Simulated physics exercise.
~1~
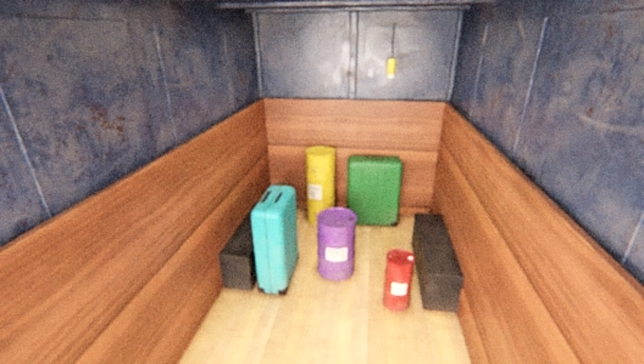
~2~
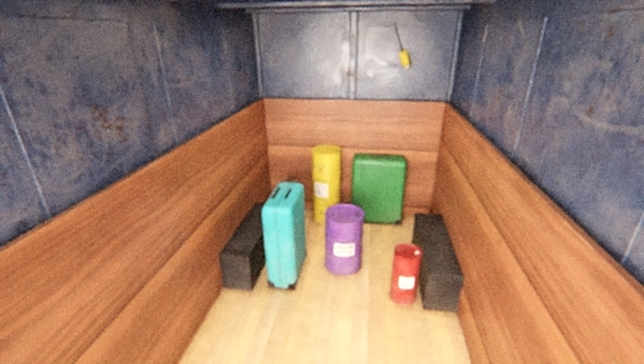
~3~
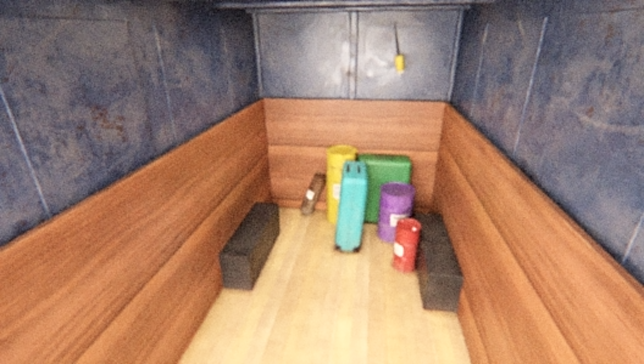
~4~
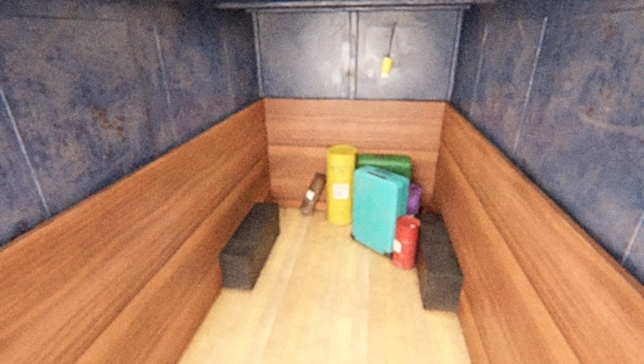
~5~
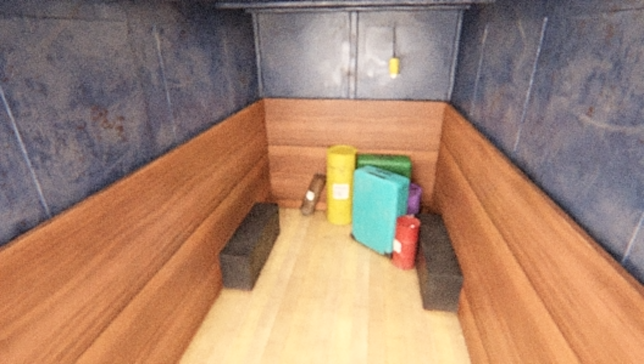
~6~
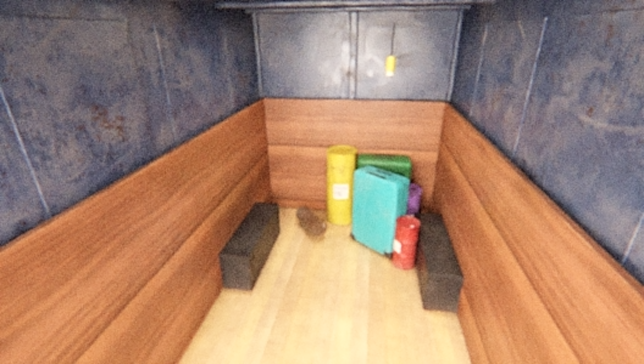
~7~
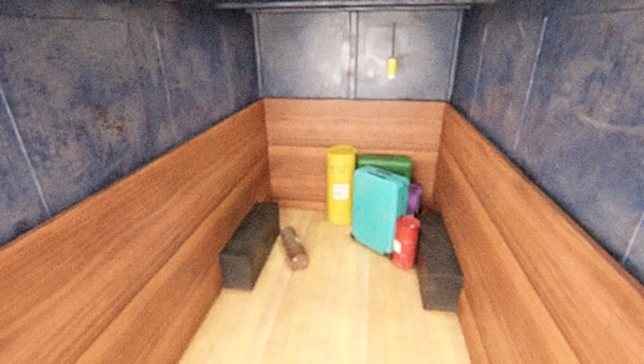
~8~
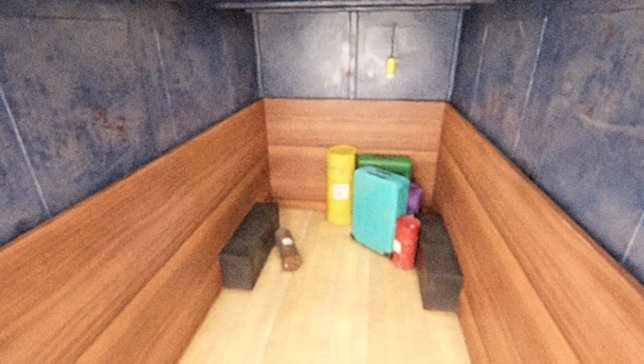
A turquoise suitcase, a purple drum and other items slid to the right in a van's load bay, bunching by the right wheel box, while a brown canister leaned, then toppled and rolled forward, ending on its side near the left box.
